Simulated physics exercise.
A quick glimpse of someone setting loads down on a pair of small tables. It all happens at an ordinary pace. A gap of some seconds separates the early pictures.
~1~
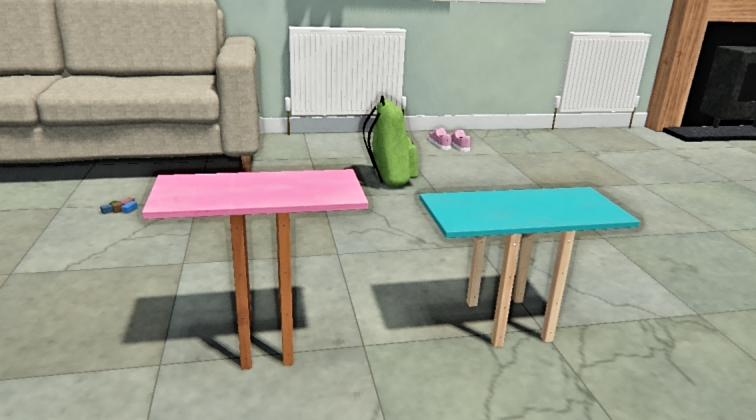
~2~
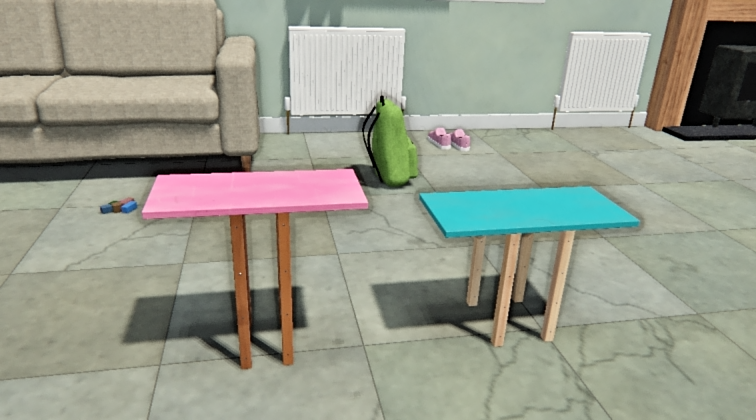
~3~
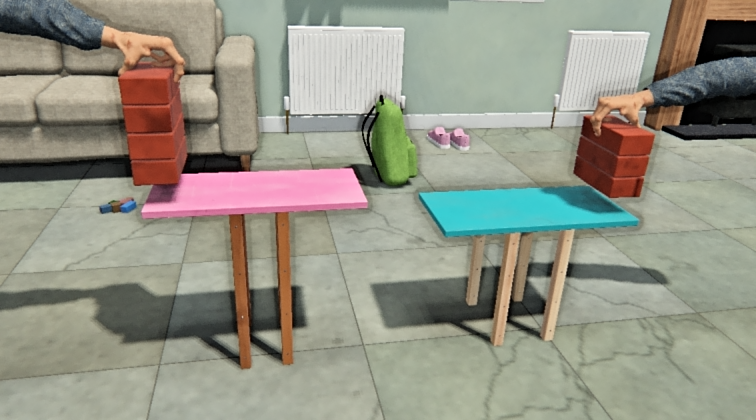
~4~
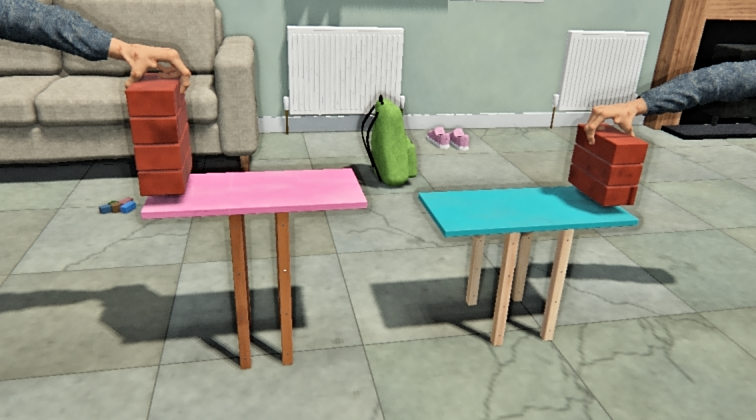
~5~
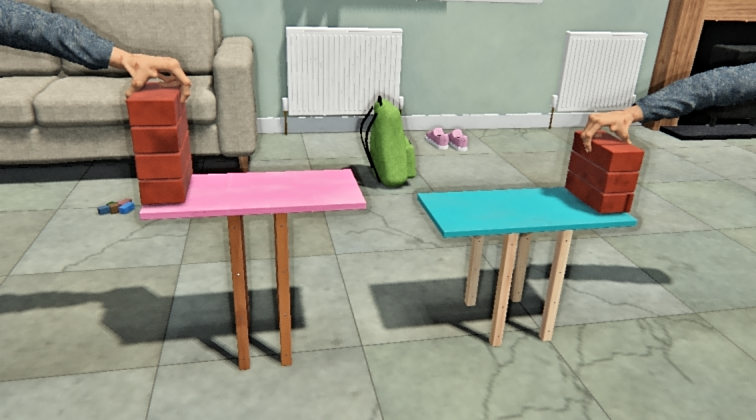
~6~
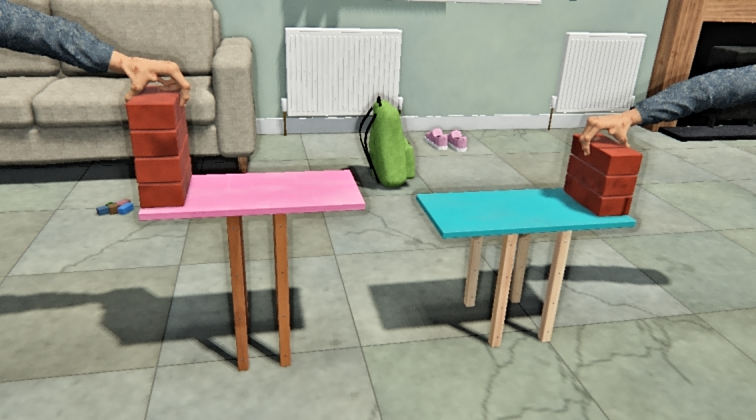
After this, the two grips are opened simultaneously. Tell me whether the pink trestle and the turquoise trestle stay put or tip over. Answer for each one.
As it turns out, the pink trestle tips over, the turquoise trestle tips over.
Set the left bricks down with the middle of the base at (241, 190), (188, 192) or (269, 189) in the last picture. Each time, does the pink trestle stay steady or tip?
One after another: It stays put; falls over; stays put.
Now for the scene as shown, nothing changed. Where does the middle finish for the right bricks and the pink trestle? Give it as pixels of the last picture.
Near (729, 288) and (120, 280).
Then, 0.44 s later than the last frame, pink trestle tilted by 15° near (207, 194); turquoise trestle tilted by 12° near (549, 205).
Then, 0.60 s later than the last frame, pink trestle tilted by 40° near (159, 221); turquoise trestle tilted by 30° near (582, 208).
Then, 0.74 s later than the last frame, pink trestle tilted by 67° near (122, 278); turquoise trestle tilted by 58° near (615, 236).
When it is over, the pink trestle overbalances, near (120, 279); the turquoise trestle overbalances, near (635, 242).
